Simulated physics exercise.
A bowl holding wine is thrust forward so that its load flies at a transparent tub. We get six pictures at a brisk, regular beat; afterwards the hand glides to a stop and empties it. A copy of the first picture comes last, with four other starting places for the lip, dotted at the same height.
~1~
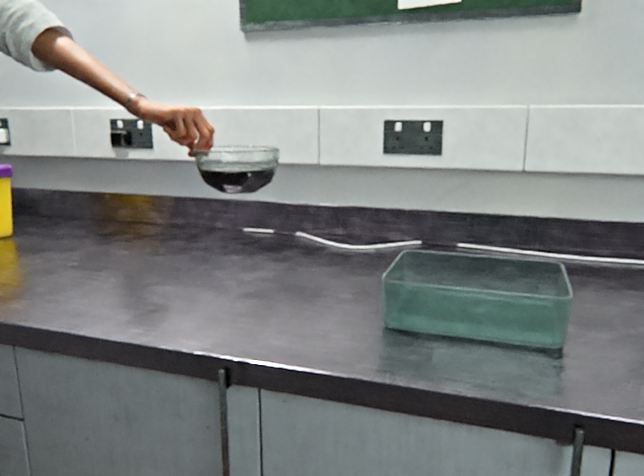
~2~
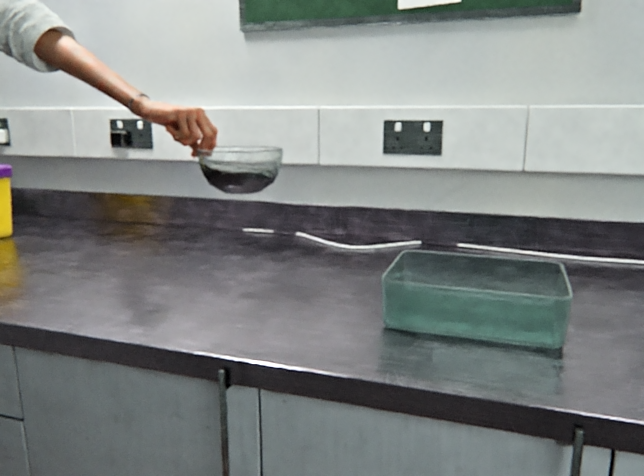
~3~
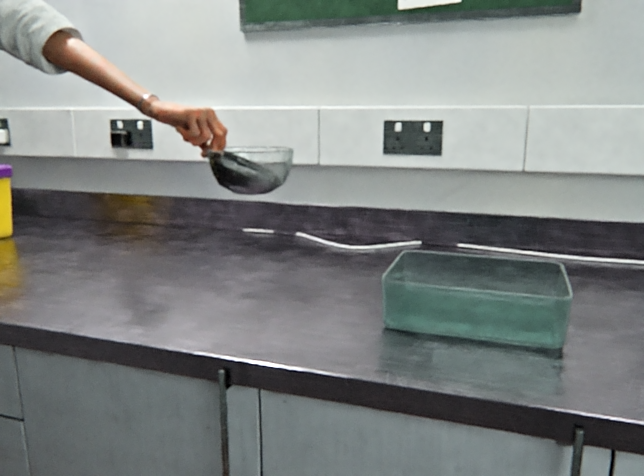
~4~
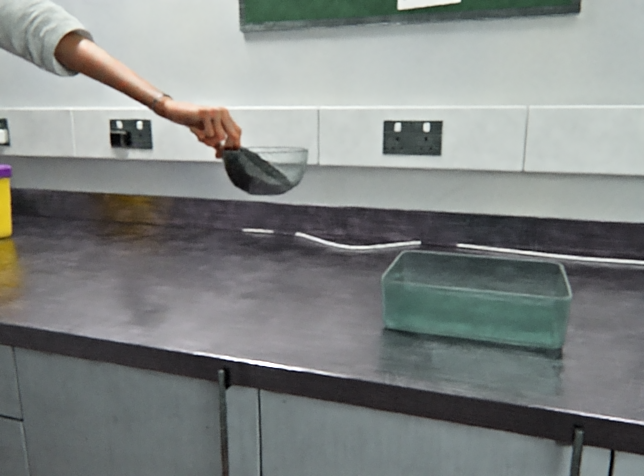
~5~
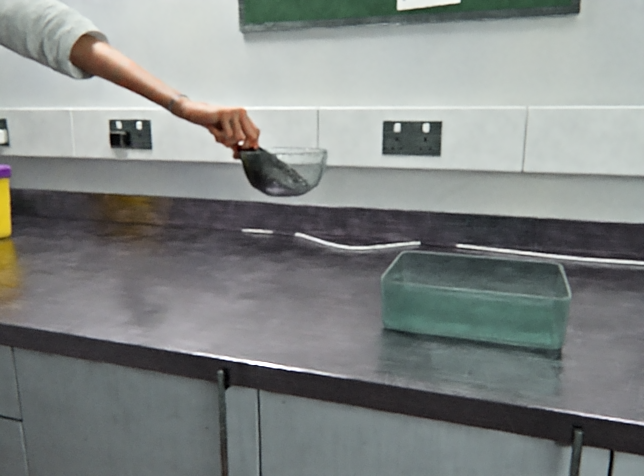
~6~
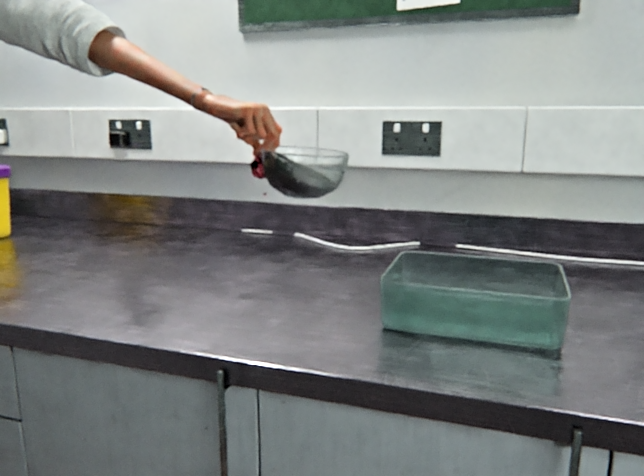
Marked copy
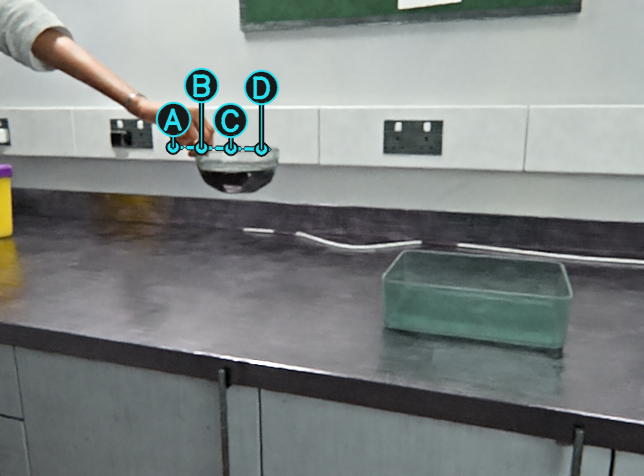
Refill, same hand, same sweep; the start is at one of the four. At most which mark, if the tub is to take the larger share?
I would pick dot C.
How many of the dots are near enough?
Two of the four.
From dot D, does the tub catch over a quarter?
Yes, clearly.
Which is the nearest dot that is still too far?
B.
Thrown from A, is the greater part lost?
Yes.
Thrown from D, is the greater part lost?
No, that is safe.
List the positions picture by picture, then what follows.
The first picture shows upright, lip at (274, 149); tub from (383, 325) to (565, 348); nothing has left yet.
The second picture shows upright, lip at (278, 149); nothing has left yet.
The third picture shows upright, lip at (288, 150); nothing has left yet.
The fourth picture shows upright, lip at (304, 150); wine is over the rim, down to (226, 149).
The fifth picture shows upright, lip at (323, 151); wine is over the rim, down to (244, 165).
The sixth picture shows tipped about 4°, lip at (345, 155); wine is over the rim, down to (265, 195).
On the marked copy, A at (173, 147); B at (201, 147); C at (230, 148); D at (261, 149).
If A is chosen, about 8 % lands in the tub, 90 % falls short.
If B is chosen, about 34 % lands in the tub, 60 % falls short and 6 % goes beside or beyond.
If C is chosen, about 62 % lands in the tub, 27 % falls short and 11 % goes beside or beyond.
If D is chosen, about 77 % lands in the tub, 13 % falls short and 10 % goes beside or beyond.
